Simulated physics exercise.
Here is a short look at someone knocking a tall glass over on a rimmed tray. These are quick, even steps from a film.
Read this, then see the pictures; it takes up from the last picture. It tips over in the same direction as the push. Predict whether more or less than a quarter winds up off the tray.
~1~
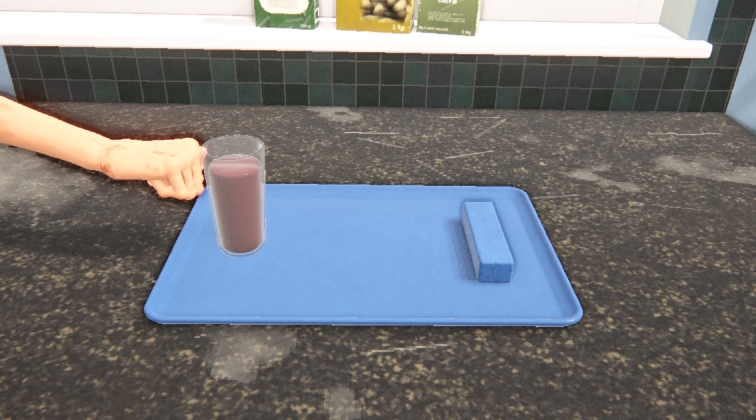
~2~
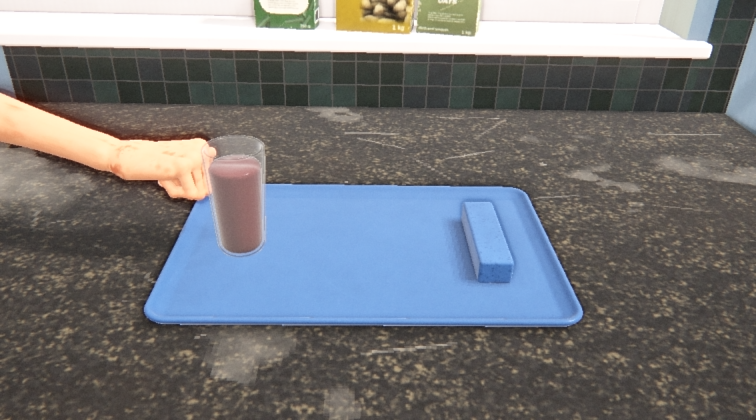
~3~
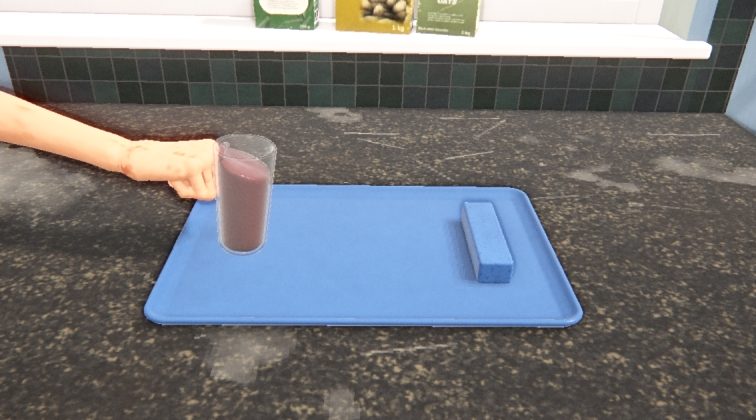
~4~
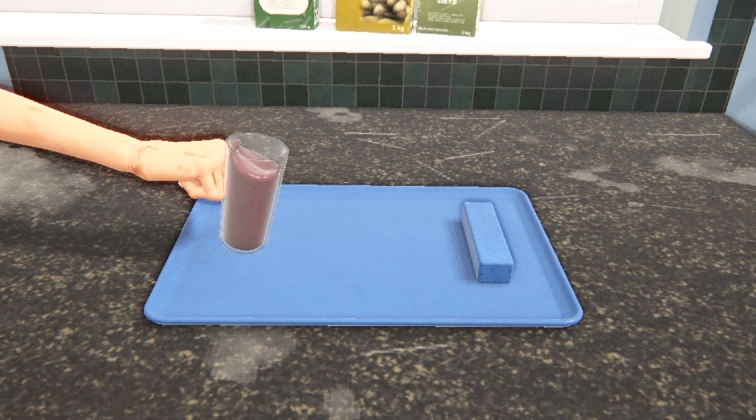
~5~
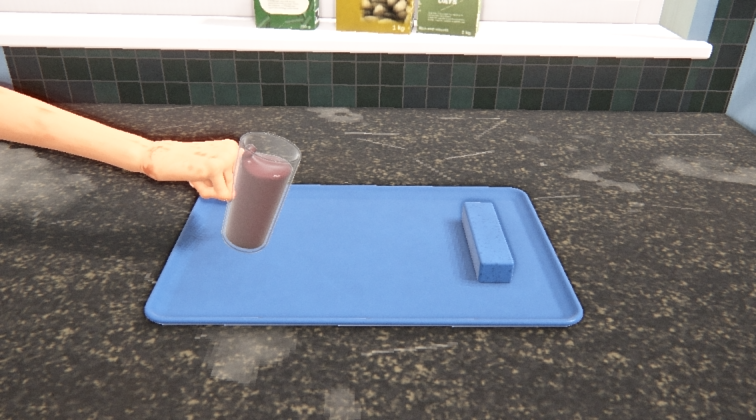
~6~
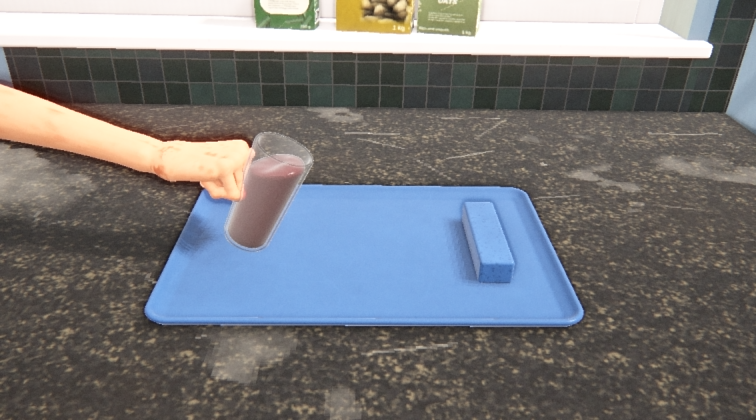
Tray keeps over three quarters.
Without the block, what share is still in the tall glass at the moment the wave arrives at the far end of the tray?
You'd be looking at something near 55 in a hundred.
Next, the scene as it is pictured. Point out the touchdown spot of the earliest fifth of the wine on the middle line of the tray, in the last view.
(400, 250).
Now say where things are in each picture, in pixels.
Tilt 0°; right rim (262, 149); surface from (209, 163) to (261, 163); the tray's far rim is at (549, 244); a block is fixed to the tray further along, in the first frame.
Tilt 0°; right rim (262, 149); surface from (209, 163) to (261, 164), in the second frame.
Tilt 6°; right rim (274, 151); surface from (221, 145) to (268, 168), in the third frame.
Tilt 12°; right rim (286, 153); surface from (230, 145) to (282, 167), in the fourth frame.
Tilt 18°; right rim (299, 157); surface from (239, 165) to (293, 165), in the fifth frame.
Tilt 25°; right rim (311, 162); surface from (243, 178) to (304, 161), in the sixth frame.
A moment on, the tall glass lies on its side and 99 per cent is in the glass, 0 on the tray and 1 above or beyond its rim.
Next, the tall glass lies on its side and 61 per cent is in the glass, 28 on the tray and 11 above or beyond its rim.
Then the tall glass lies on its side and 38 per cent is in the glass, 35 on the tray and 27 above or beyond its rim.
Later the tall glass lies on its side and 22 per cent is in the glass, 68 on the tray and 10 above or beyond its rim.
In the end 91 per cent is held by tray and glass, 9 is off the tray.
